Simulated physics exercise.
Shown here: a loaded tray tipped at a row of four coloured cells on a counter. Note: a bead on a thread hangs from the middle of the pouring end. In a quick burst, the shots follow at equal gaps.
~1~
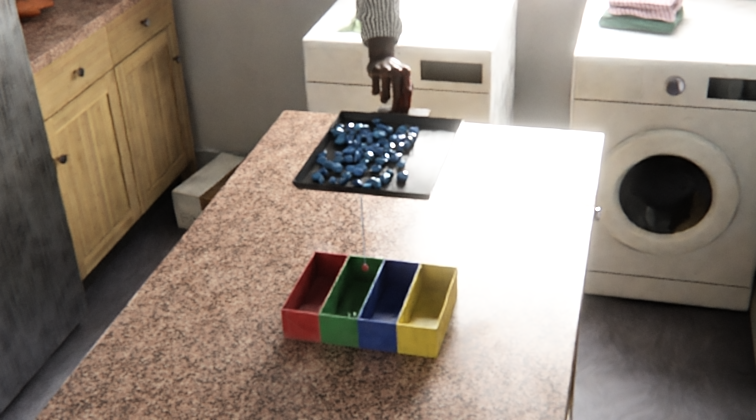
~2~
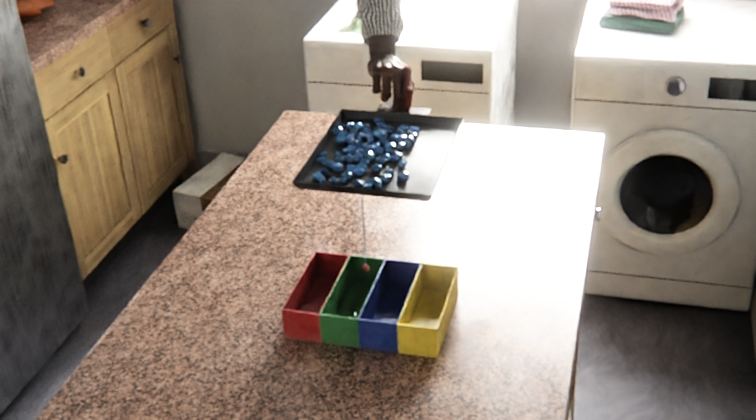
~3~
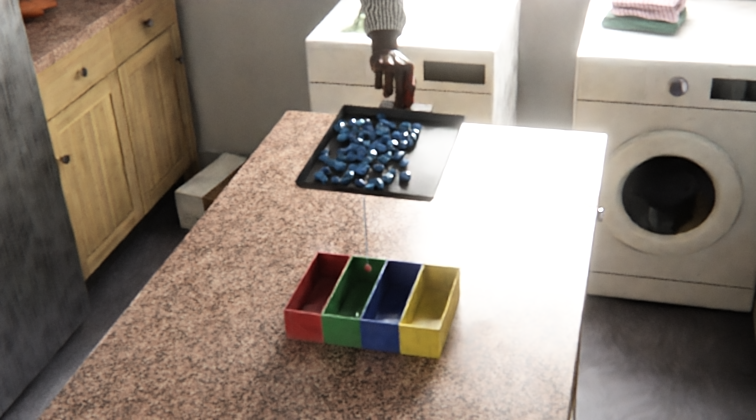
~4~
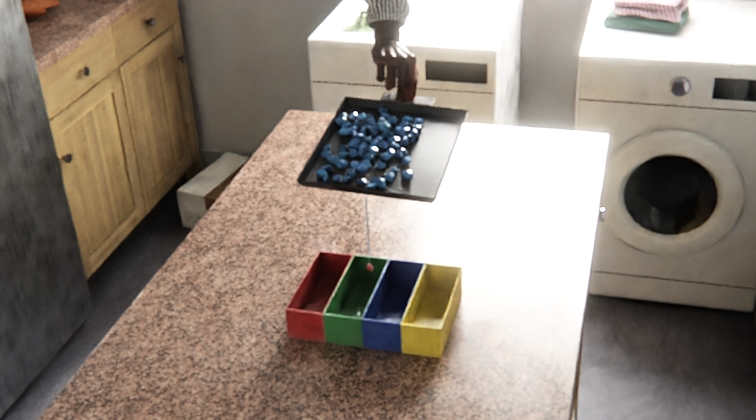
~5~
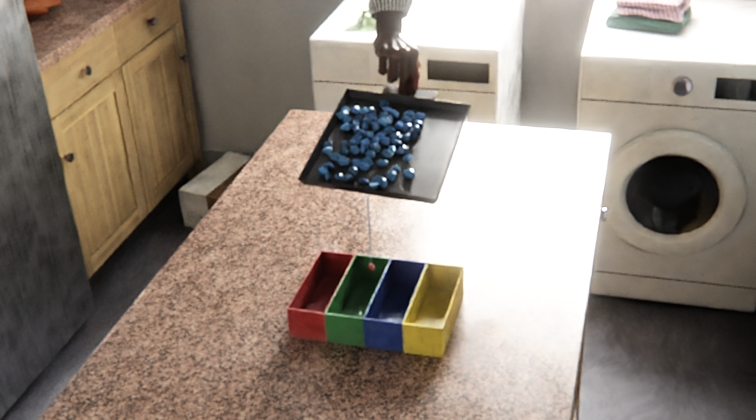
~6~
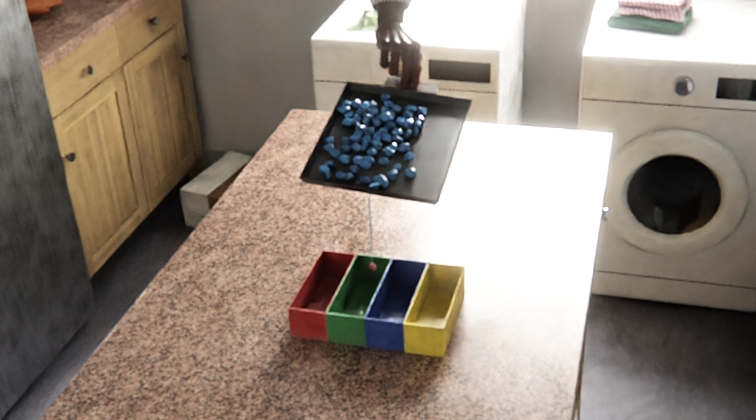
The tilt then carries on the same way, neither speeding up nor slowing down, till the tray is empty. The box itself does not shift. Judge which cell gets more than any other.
Most goes to the yellow cell.
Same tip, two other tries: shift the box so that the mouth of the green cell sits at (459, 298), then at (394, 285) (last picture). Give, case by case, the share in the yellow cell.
It works out to 0 percent and then 10 percent.
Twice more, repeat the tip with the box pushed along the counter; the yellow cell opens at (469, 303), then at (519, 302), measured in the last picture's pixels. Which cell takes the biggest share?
That blue cell first, the green cell second.
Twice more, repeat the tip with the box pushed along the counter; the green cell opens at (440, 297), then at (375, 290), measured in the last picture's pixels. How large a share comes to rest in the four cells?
The first comes to 90 percent and the second to 100 percent.
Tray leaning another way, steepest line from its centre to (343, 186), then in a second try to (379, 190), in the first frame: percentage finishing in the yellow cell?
Roughly 0 % in the first case and 20 % in the second.
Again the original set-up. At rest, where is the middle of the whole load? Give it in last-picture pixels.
Somewhere close to (424, 314) in the last picture.
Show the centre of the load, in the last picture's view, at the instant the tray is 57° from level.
Around (411, 201).
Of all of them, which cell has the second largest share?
Behind the top one comes that blue cell.
Shortly afterwards, tray tipped steeply; near two thirds on the tray; a little in the yellow cell; only a few in the blue cell; only a few in the green cell; near a quarter falling or outside the box.
Next, tray tipped right over; near half in the yellow cell; near a third in the blue cell; a little in the green cell; a little falling or outside the box.
Some moments later, tray tipped past a quarter turn; near half in the yellow cell; near a quarter in the blue cell; a little in the green cell; a little falling or outside the box.
In the end, tray tipped past a quarter turn; near half in the yellow cell; near a quarter in the blue cell; a little in the green cell; none at all in the red cell; a little outside the box.
